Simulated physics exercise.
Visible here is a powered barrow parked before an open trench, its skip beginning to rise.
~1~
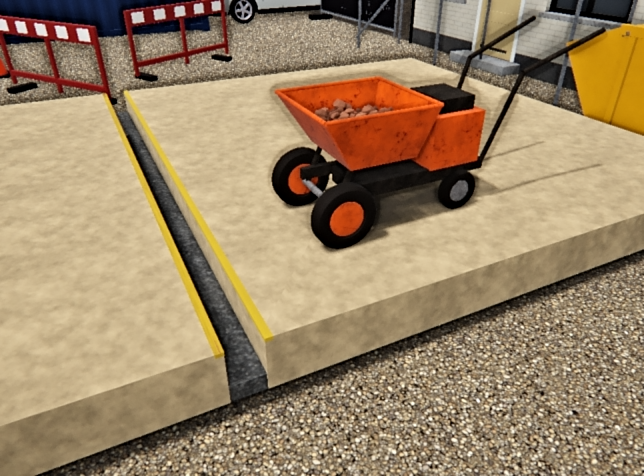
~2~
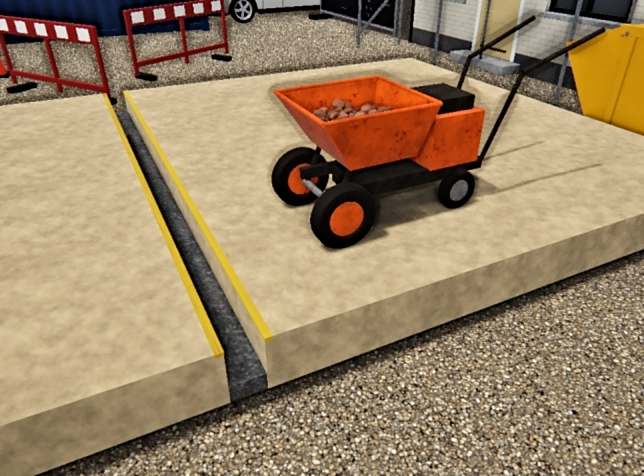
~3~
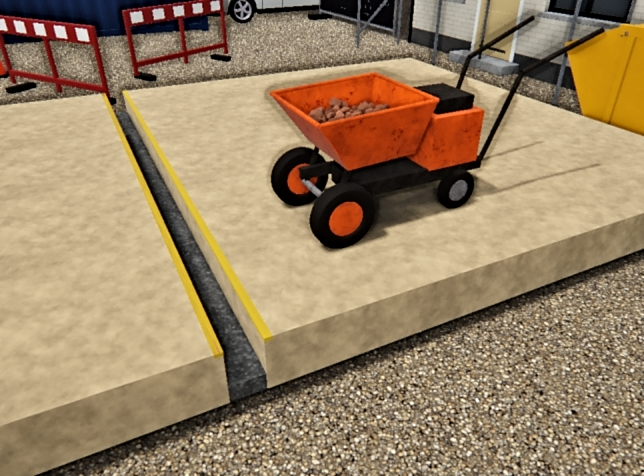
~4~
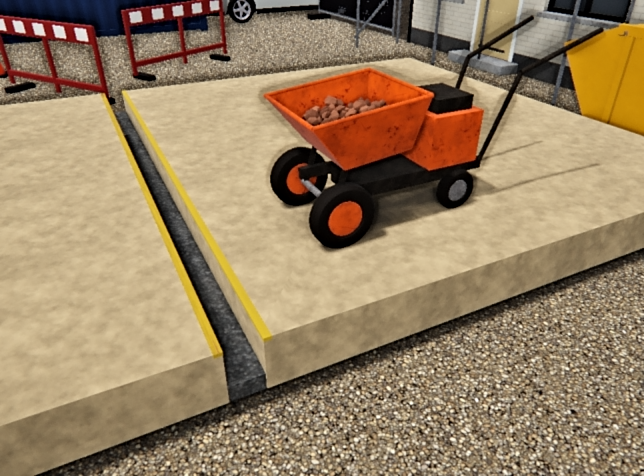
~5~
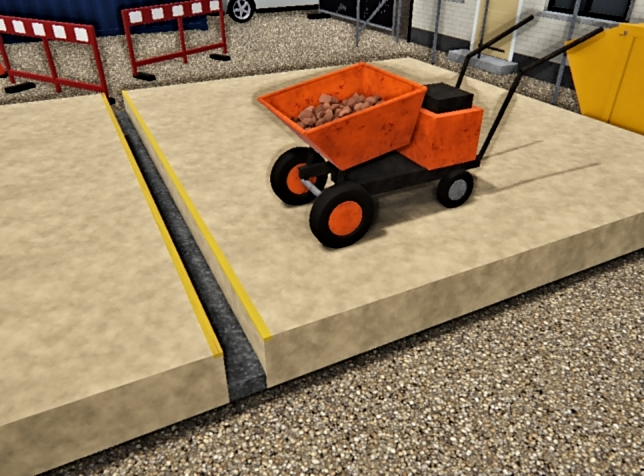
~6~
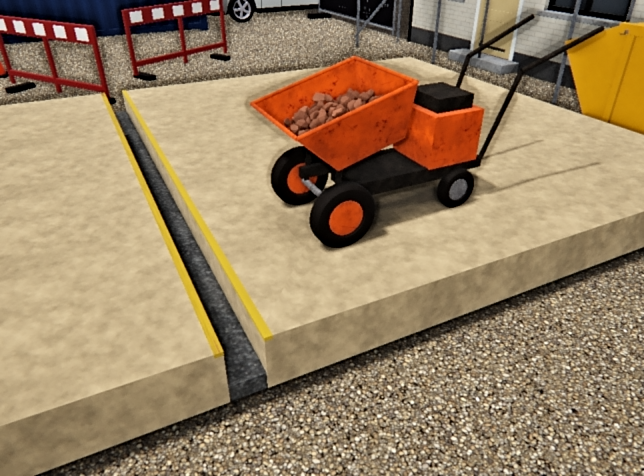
An orange powered barrow stands still near a trench while its rubble-filled skip tilts forward.
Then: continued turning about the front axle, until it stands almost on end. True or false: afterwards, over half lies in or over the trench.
True.
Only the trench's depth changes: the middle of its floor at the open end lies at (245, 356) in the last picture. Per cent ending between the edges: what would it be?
The share would be roughly 50 per cent.
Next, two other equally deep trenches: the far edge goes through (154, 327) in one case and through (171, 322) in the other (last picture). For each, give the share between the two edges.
I'd expect close to 100 in a hundred and then close to 100 in a hundred.
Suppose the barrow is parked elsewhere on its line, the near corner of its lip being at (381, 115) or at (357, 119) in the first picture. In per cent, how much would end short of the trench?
The first position yields around 80 per cent; the second yields around 60 per cent.
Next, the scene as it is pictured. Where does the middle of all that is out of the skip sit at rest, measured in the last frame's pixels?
I'd place the middle at about (201, 266).
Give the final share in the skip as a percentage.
Around 0 in a hundred.
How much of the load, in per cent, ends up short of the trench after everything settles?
Close to 15 in a hundred.
Just after the last frame, skip tipped steeply; every one in the skip.
A moment on, skip tipped right over; almost all in the skip; about a tenth short of the trench; just a few in or heaped over the trench; just a few falling.
Further on, skip tipped right over; roughly a quarter in the skip; about a tenth short of the trench; roughly two thirds in or heaped over the trench; about a tenth beyond it.
When it is over, skip tipped right over; about a tenth short of the trench; the larger part in or heaped over the trench; about a tenth beyond it.
